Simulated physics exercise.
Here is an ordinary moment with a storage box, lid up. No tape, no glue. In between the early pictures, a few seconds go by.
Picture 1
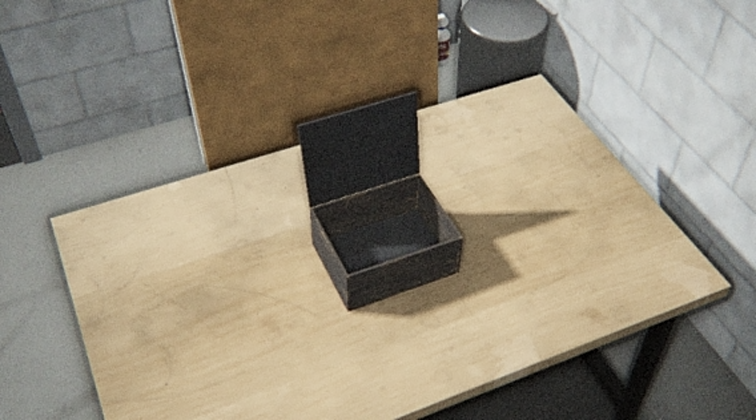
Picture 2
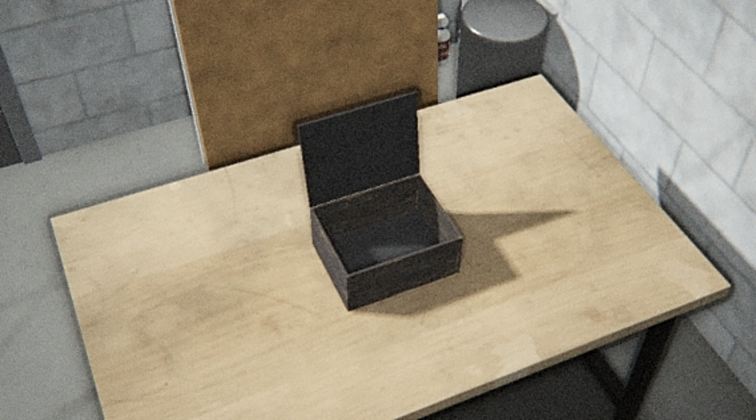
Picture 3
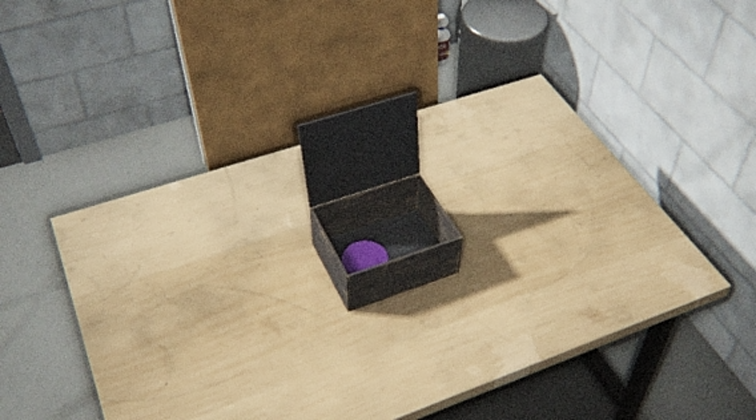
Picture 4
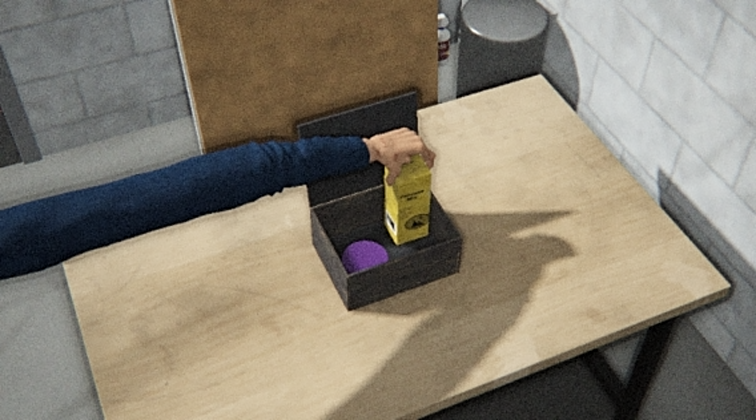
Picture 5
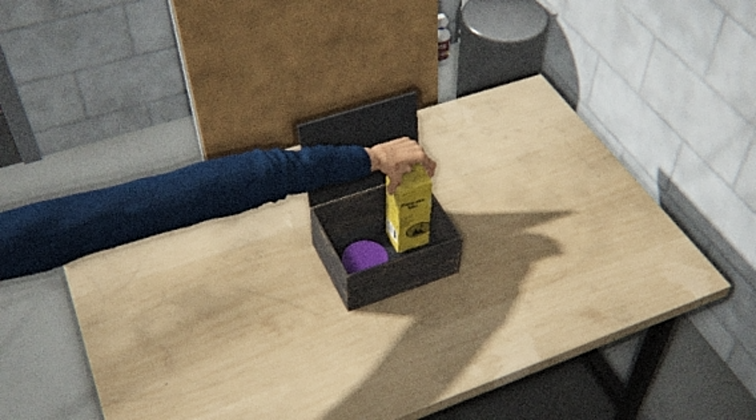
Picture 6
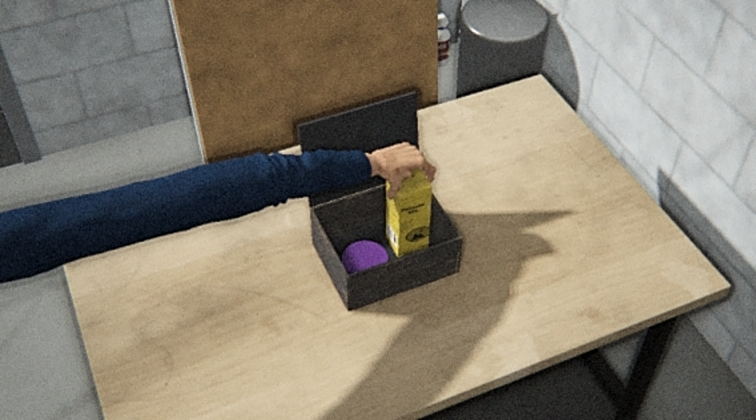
A purple round object appears in an open dark box, then a blue-sleeved hand lowers a yellow carton in beside it.
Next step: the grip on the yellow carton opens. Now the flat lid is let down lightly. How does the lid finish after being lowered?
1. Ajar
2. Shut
1, ajar.
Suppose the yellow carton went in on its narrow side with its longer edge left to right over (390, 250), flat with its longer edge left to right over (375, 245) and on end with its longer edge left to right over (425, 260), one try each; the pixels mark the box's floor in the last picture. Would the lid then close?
Attempt one, it settles down; attempt two, it settles down; attempt three, it is left gaping.
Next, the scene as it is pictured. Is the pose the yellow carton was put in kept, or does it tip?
At the finish the yellow carton holds its orientation.
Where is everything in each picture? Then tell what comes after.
In the first picture, the last thing is not in view yet.
In the second picture, the last thing is not in view yet.
In the third picture, the last thing is not in view yet.
In the fourth picture, still above its spot; yellow carton (407, 200).
In the fifth picture, still above its spot; yellow carton (408, 208).
In the sixth picture, put in, still held; yellow carton (408, 212).
Then, 1.00 s on from there, lid starting down.
Then, 1.30 s on from there, lid 78° above the rim.
Then, 1.40 s on from there, lid 72° above the rim.
Then, 1.60 s on from there, lid 59° above the rim.
In the end, lid 59° above the rim; both unmoved. At the end, from the last picture's camera, yellow carton near (408, 213).
